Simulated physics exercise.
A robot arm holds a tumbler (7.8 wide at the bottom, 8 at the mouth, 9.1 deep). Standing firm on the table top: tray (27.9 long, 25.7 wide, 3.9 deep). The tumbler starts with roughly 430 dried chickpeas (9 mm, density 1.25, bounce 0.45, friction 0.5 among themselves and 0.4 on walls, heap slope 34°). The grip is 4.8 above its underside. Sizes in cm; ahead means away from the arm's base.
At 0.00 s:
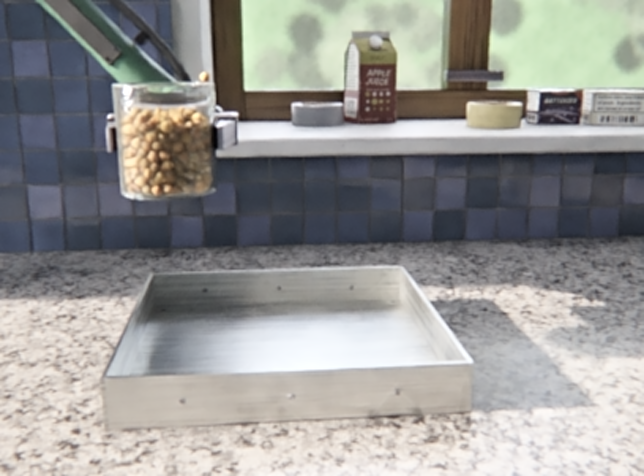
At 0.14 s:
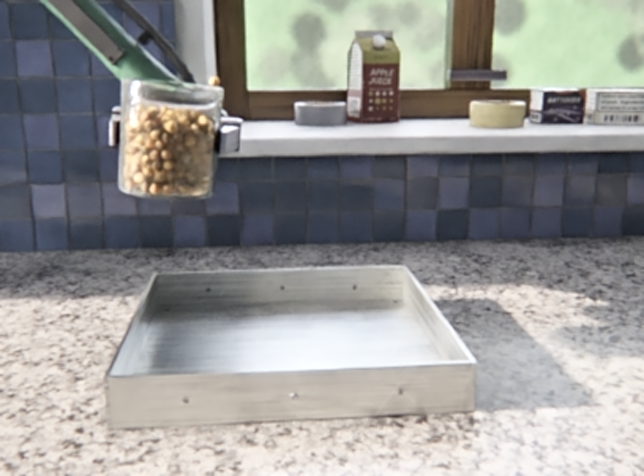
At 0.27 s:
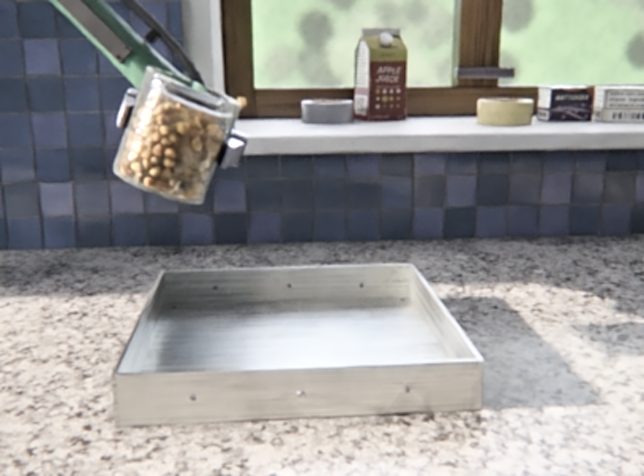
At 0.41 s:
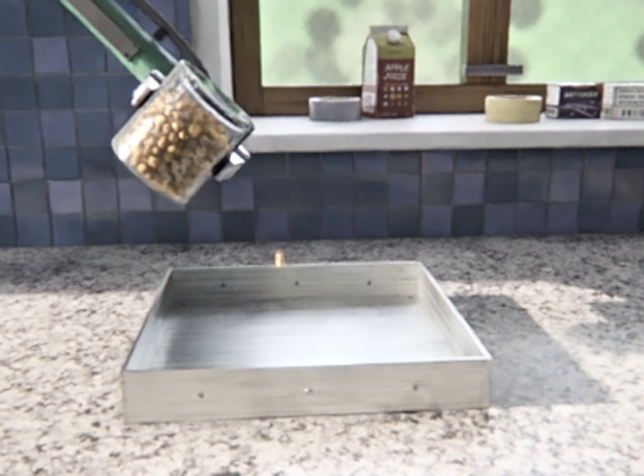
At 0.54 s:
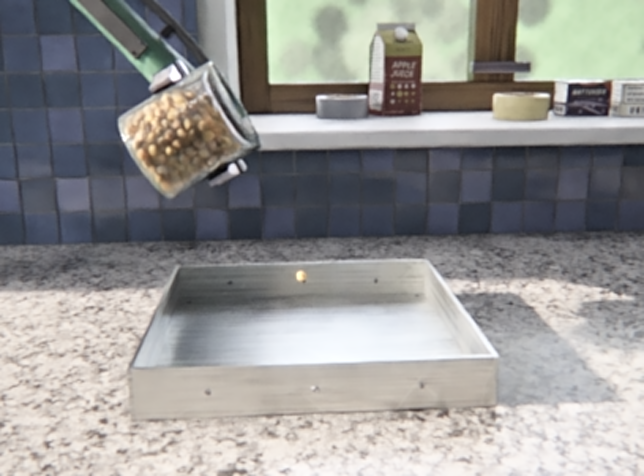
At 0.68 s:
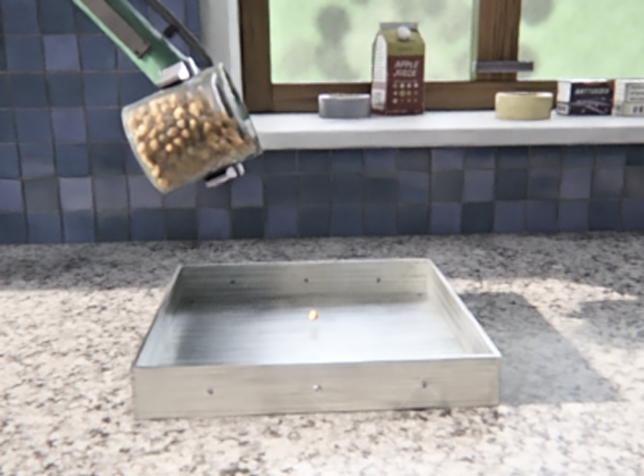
On a speckled kitchen counter, a green robot arm tilting a clear tumbler of chickpeas, one chickpea dropping into a metal tray.
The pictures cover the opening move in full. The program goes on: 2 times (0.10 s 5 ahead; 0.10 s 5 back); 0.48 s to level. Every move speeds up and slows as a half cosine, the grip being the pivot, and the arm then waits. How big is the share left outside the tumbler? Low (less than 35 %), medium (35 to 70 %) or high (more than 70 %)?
Answer: Medium; 35 to 70 % of the dried chickpeas finish outside the tumbler.
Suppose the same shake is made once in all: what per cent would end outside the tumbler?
In that case some 40 per cent.
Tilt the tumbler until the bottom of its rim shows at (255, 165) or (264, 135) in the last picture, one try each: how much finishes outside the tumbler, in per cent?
About 85 and 30 per cent.
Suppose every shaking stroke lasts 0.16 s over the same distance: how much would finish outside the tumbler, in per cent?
In that case some 25 per cent.
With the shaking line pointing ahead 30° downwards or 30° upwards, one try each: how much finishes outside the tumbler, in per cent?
About 25 and 80 per cent.
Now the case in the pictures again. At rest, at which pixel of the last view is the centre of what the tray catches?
Near (378, 333).
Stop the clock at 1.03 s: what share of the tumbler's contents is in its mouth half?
About 70 per cent.
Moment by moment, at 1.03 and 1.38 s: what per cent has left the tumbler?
About 40, 50.
After 1.03 s, tilted 67° forward, highest piece 22 above the table; 270 in the tumbler, 130 in the tray, 8 on the table or floor, 25 in flight or on a rim.
After 1.38 s, tilted 20° forward, highest piece 24 above the table; 210 in the tray, 208 in the tumbler, 15 on the table or floor.
After 1.76 s, level, highest piece 22 above the table; 210 in the tray, 208 in the tumbler, 15 on the table or floor.
After 2.81 s, level, highest piece 22 above the table; 210 in the tray, 208 in the tumbler, 15 on the table or floor.
In the end, 210 in the tray, 208 in the tumbler, 15 on the table or floor. That is 52 % outside the tumbler.
